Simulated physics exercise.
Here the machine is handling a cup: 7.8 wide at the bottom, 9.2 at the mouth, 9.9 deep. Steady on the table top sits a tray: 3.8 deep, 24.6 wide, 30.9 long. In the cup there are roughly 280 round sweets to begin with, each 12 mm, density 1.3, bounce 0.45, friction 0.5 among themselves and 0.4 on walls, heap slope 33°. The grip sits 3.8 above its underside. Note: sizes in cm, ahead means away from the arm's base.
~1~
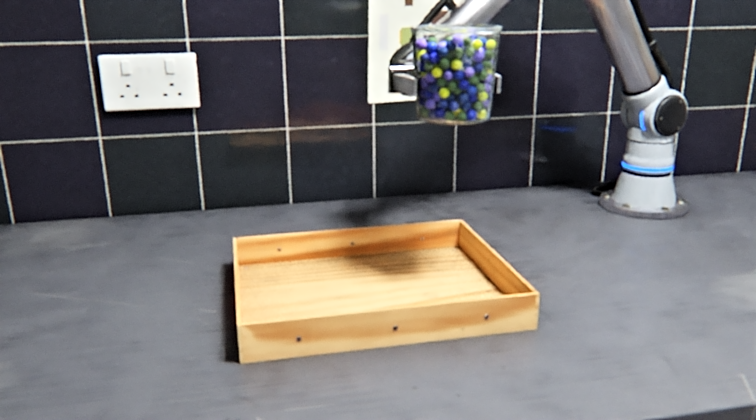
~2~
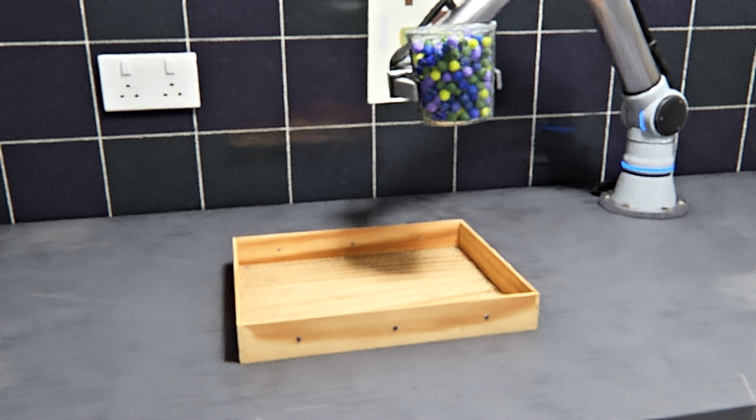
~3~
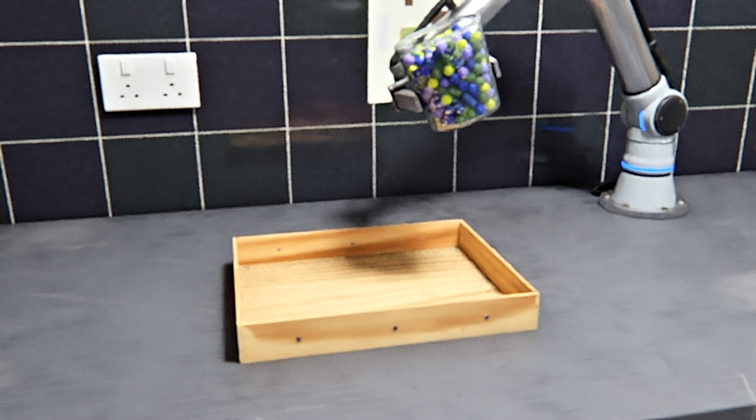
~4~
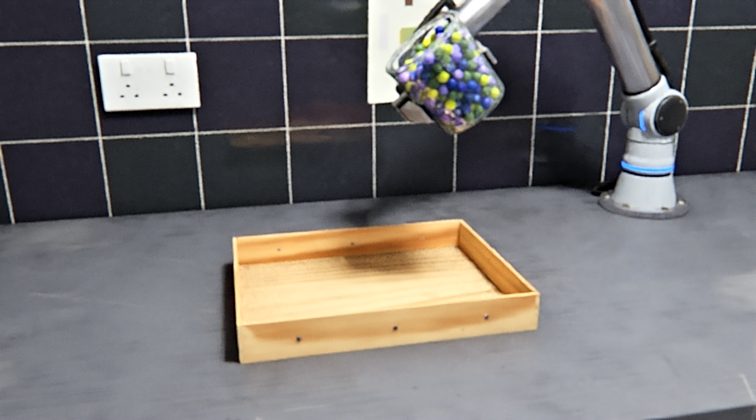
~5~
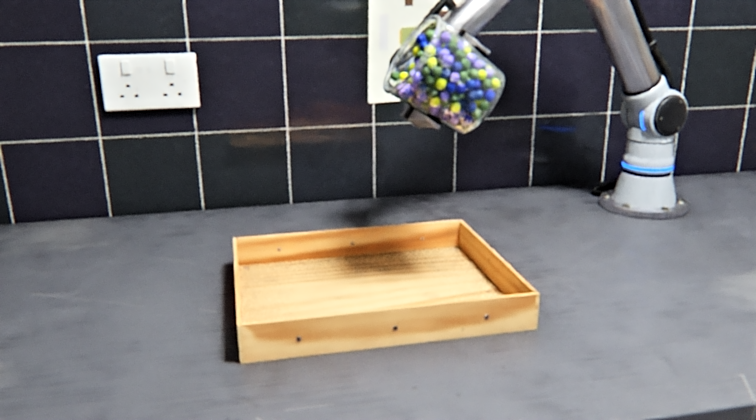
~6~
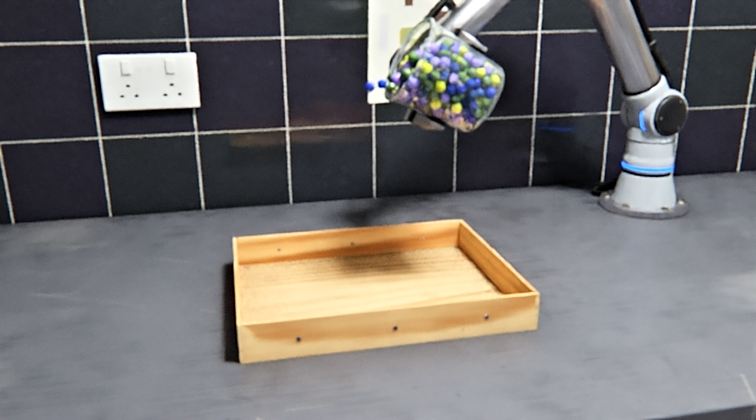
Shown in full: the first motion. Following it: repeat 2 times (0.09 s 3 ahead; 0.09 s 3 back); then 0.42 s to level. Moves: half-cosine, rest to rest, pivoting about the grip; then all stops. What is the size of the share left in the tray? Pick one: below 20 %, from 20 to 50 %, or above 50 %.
From 20 to 50 %.
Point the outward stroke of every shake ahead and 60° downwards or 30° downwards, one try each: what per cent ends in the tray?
10 and 20 %.
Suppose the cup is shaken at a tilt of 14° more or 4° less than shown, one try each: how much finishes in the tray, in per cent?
First try near 55 %, second near 25 %.
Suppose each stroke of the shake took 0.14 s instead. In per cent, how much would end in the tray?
About 15 per cent, then.
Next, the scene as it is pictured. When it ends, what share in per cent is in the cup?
Roughly 70 in a hundred.
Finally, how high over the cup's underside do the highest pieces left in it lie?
Roughly 8.0 centimetres.
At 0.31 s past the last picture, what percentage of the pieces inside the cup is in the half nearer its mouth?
Mouth half: Close to 60 per cent.
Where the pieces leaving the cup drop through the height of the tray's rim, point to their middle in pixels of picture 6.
Their middle lies around (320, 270).
Then, 0.31 s on, tilted 61° forward, highest piece 28 above the table; 228 in the cup, 21 in the tray, 36 in flight or on a rim.
Then, 0.62 s on, tilted 19° forward, highest piece 30 above the table; 193 in the cup, 89 in the tray, 1 on the table or floor, 2 in flight or on a rim.
Then, 0.98 s on, level, highest piece 29 above the table; 193 in the cup, 90 in the tray, 2 on the table or floor.
Then, 2.03 s on, level, highest piece 29 above the table; 193 in the cup, 90 in the tray, 2 on the table or floor.
In the end, 193 in the cup, 90 in the tray, 2 on the table or floor. That is 32 % in the tray.
